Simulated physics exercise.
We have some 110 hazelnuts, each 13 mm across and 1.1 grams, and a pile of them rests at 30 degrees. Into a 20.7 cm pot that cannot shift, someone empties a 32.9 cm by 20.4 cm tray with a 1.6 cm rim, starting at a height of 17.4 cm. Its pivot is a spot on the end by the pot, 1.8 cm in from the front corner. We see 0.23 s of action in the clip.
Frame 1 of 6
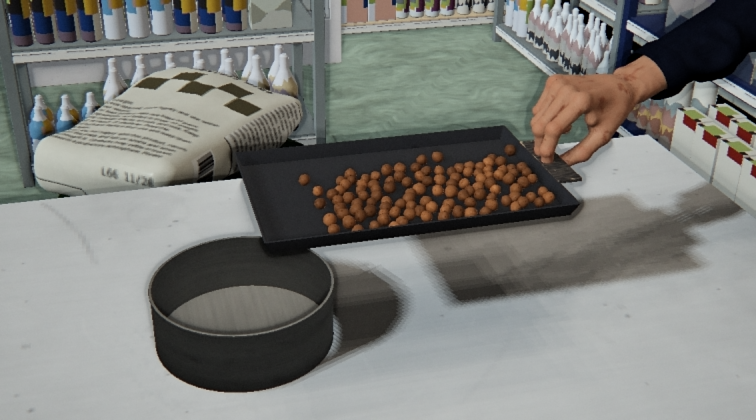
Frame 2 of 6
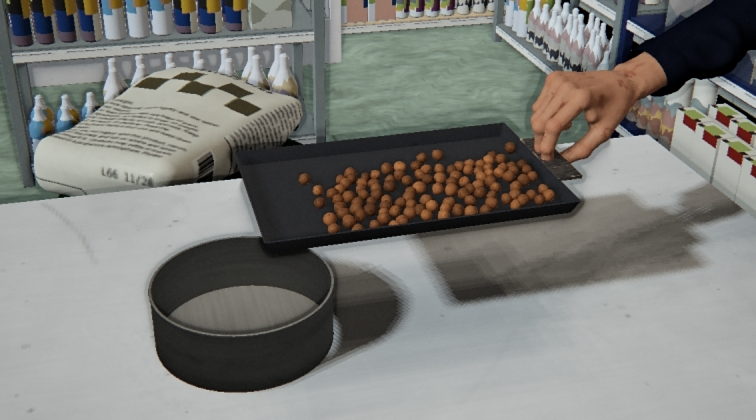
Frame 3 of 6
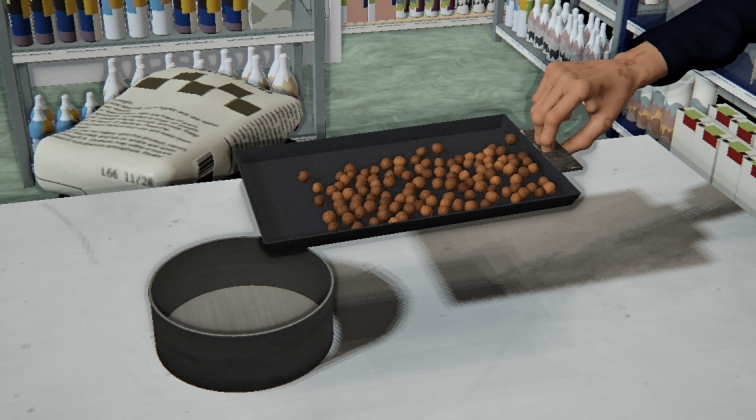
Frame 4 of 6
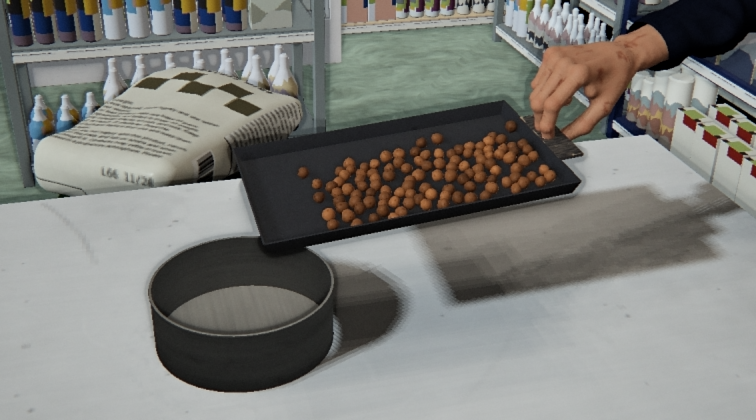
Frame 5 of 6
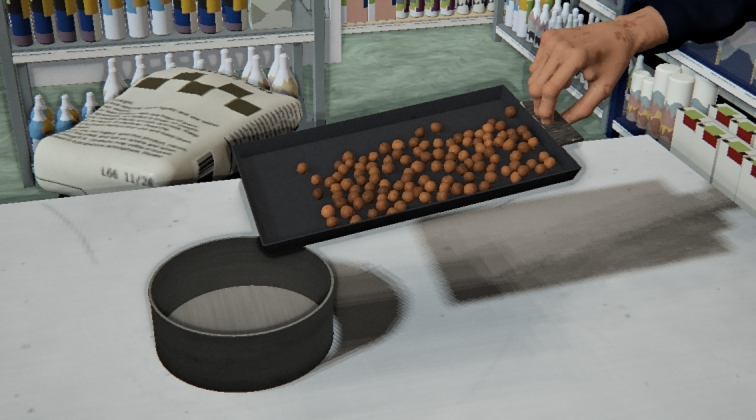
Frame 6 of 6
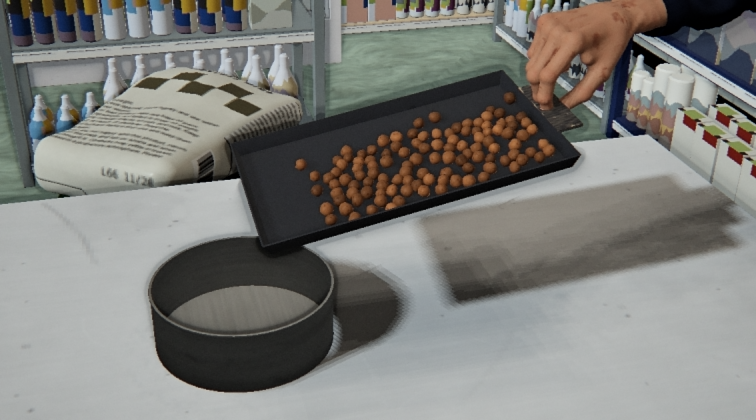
A hand grips the right end of a dark tray scattered with round brown hazelnuts, held nearly level above a pale table beside an empty round pot. The hand then gradually raises that end, slanting the tray gently down toward the pot, while the nuts stay spread across it.
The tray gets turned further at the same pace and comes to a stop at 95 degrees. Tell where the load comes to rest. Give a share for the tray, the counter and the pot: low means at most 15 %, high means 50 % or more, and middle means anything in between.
Shares: Tray low, counter high, pot middle.
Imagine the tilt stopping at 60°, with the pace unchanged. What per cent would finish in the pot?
In that case it comes to about 35 in a hundred.
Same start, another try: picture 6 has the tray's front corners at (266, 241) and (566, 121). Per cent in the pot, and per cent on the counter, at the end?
In the pot: 55 per cent; on the counter: 45 per cent.
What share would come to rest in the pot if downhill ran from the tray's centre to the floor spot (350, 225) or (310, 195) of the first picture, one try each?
Some 5 and 85 per cent.
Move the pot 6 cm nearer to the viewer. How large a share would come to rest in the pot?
95 %.
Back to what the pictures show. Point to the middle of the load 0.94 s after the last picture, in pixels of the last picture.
The load's centre is near (226, 354) at that time.
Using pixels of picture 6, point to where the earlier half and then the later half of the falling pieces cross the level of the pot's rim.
(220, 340) first, (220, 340) later, roughly.
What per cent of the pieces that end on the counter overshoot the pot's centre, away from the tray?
Share: Close to 80 %.
Then, 0.56 s after the last picture, tilt 51 degrees; the tray holds 80 %, the pot 0 %.
Then, 0.94 s after the last picture, tilt 77 degrees; the tray holds 25 %, the pot 25 %.
Then, 1.41 s after the last picture, tilt 95 degrees; the tray holds 0 %, the pot 40 %.
In the end, tray 0 %, counter 55 %, pot 45 %.
